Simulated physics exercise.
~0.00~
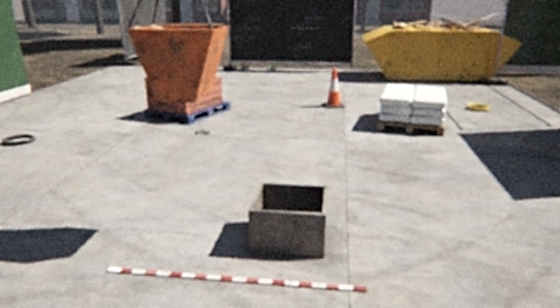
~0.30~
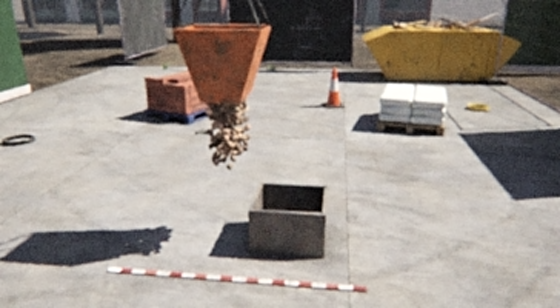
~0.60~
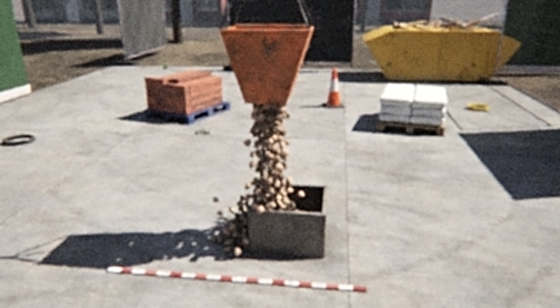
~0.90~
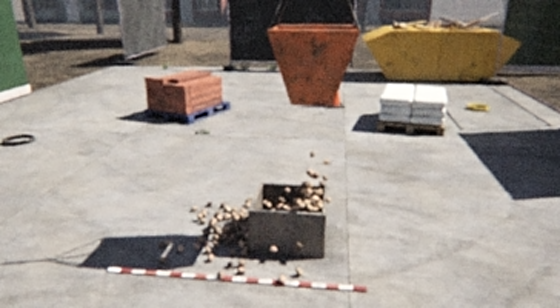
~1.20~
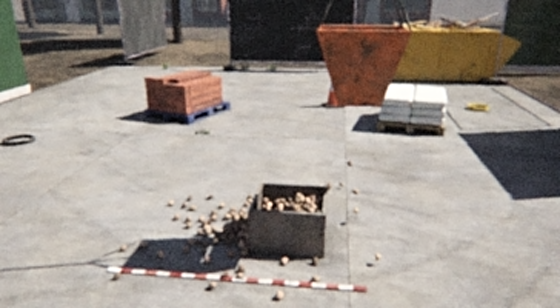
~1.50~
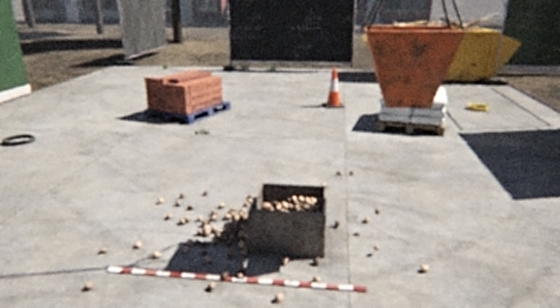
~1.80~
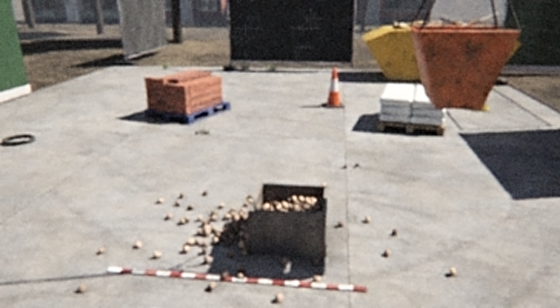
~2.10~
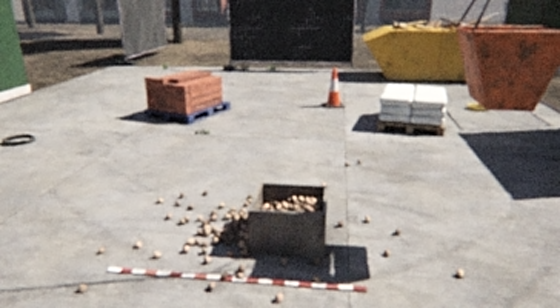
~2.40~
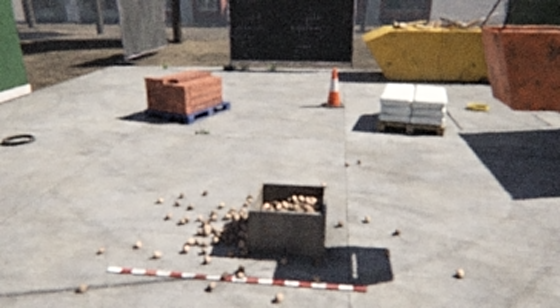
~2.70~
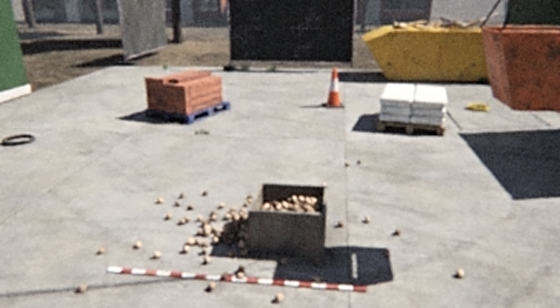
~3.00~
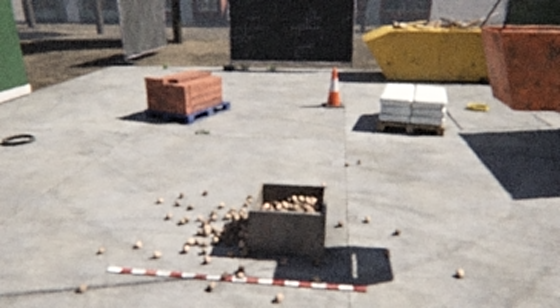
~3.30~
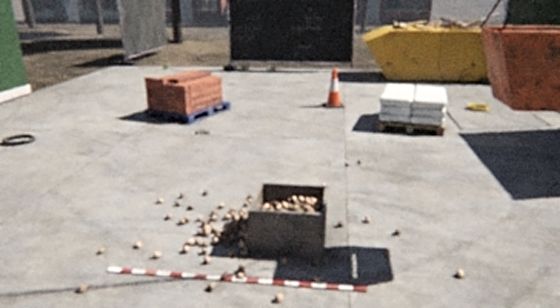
To begin with, an orange skip hangs over a sunlit concrete yard, with an open grey bin and a red and white striped staff in the foreground. The skip moves to the right, and a stream of pale brown stones pours from its bottom. The stones drop towards the bin, some landing short on its left while most go inside. Now empty, the skip carries on rightwards past a traffic cone and a yellow skip, then stops at the right edge. Finally, most stones lie in the bin, with a scatter on its left and a few strays on its right.
